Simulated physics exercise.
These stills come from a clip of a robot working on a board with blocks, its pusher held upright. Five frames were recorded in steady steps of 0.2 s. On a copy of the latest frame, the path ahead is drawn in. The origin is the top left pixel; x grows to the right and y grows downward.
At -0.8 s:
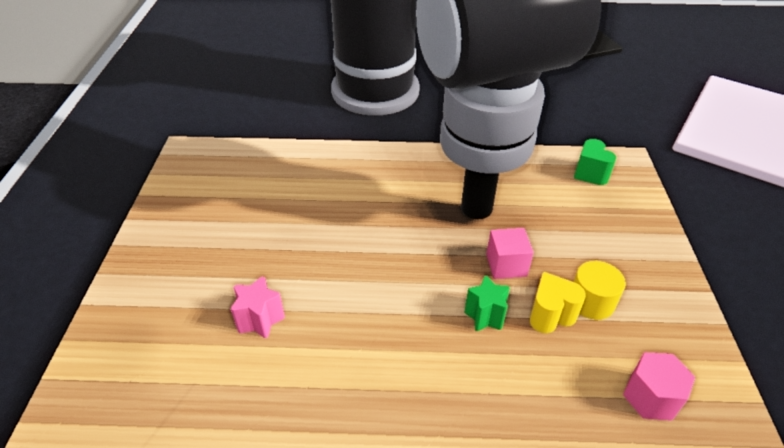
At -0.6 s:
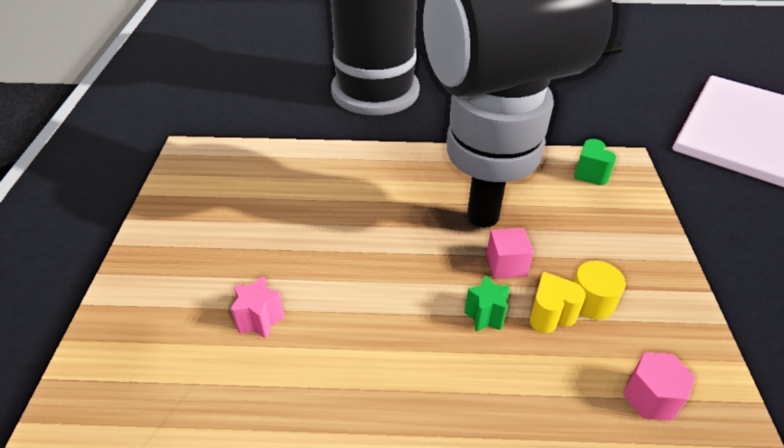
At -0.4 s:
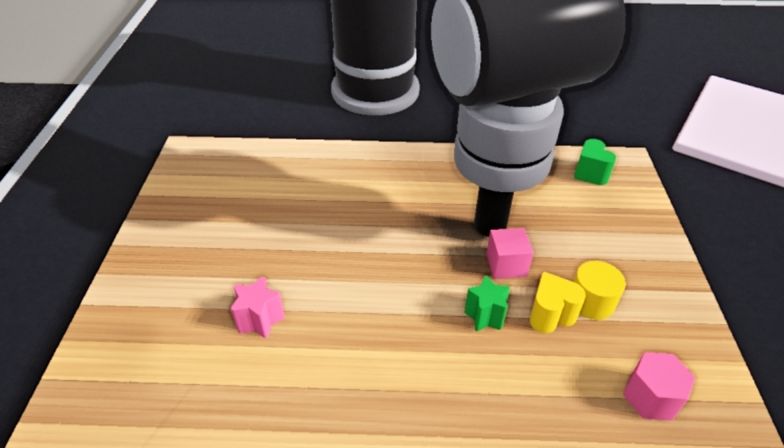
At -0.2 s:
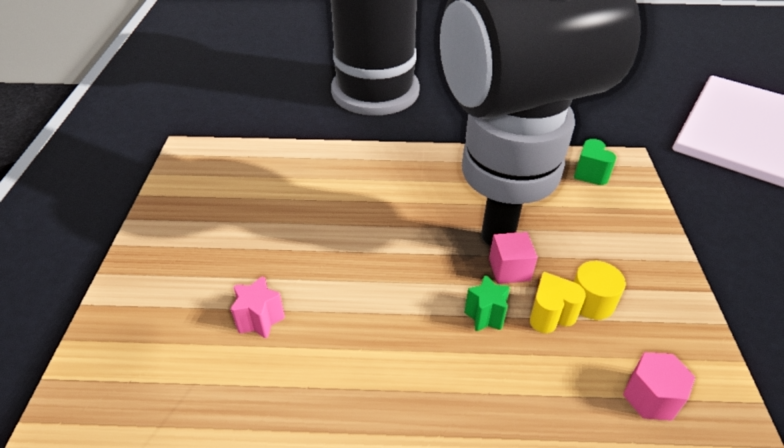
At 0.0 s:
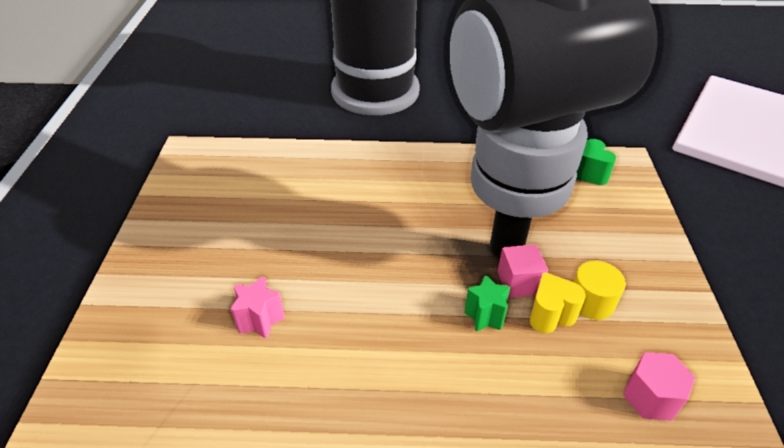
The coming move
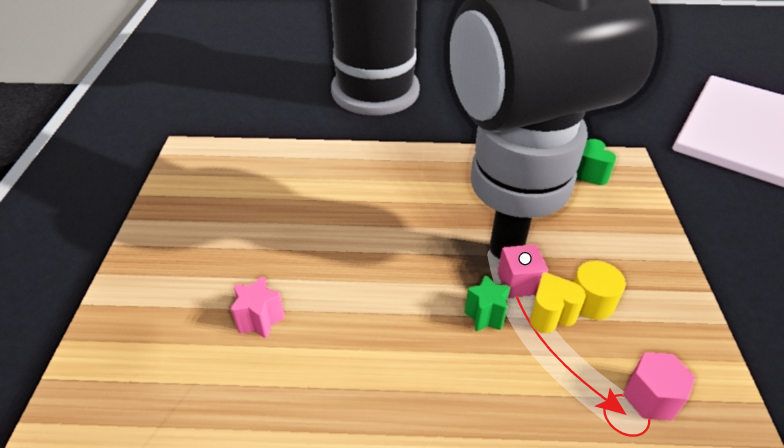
Robot arm with a black pusher edging down and right on a wooden board, nudging a pink square block toward a yellow heart.
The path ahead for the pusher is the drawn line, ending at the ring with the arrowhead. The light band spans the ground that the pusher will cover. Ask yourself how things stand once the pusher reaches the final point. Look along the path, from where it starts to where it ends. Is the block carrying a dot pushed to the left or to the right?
Sideways, to the left.
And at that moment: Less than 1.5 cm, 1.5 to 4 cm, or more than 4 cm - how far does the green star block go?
Less than 1.5 cm.
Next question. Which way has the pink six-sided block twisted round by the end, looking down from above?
Viewed from above, clockwise.
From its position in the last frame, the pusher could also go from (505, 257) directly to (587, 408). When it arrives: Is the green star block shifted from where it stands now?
Going by the path, no.
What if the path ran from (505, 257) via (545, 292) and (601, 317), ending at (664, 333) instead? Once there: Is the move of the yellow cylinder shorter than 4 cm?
No, that is not what happens.
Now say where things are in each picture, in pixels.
Lower end of the pusher at (476, 210), tops of blocks, green star block at (490, 293), pink square piece at (512, 241), yellow heart at (558, 292), pink six-sided block at (666, 374), in the first frame.
Pusher at (483, 218), blocks as before, in the second frame.
Pusher at (490, 227), blocks as before, in the third frame.
Pusher at (498, 238), pink square piece at (515, 245), in the fourth frame.
Pusher at (506, 250), green star block at (490, 293), pink square piece at (525, 259), yellow heart at (558, 292), pink six-sided block at (666, 374), in the fifth frame.
The drawn path runs from (505, 257) by way of (522, 307) and (562, 362) to (627, 415); the dot is on the pink square piece.
What follows on the original path. One third of the way, pusher at (524, 301); pink square piece at (562, 308), turned 50° anticlockwise; yellow heart at (599, 330).
Two thirds of the way, pusher at (566, 357); pink square piece at (622, 360), turned 85° anticlockwise; yellow heart at (667, 365), turned 25° anticlockwise; pink six-sided block at (711, 401), turned 45° clockwise.
At the end, pusher at (630, 409); green star block not moved; pink square piece at (694, 395), turned 130° anticlockwise; yellow heart at (716, 369), turned 70° anticlockwise; pink six-sided block at (758, 419), turned 100° clockwise.
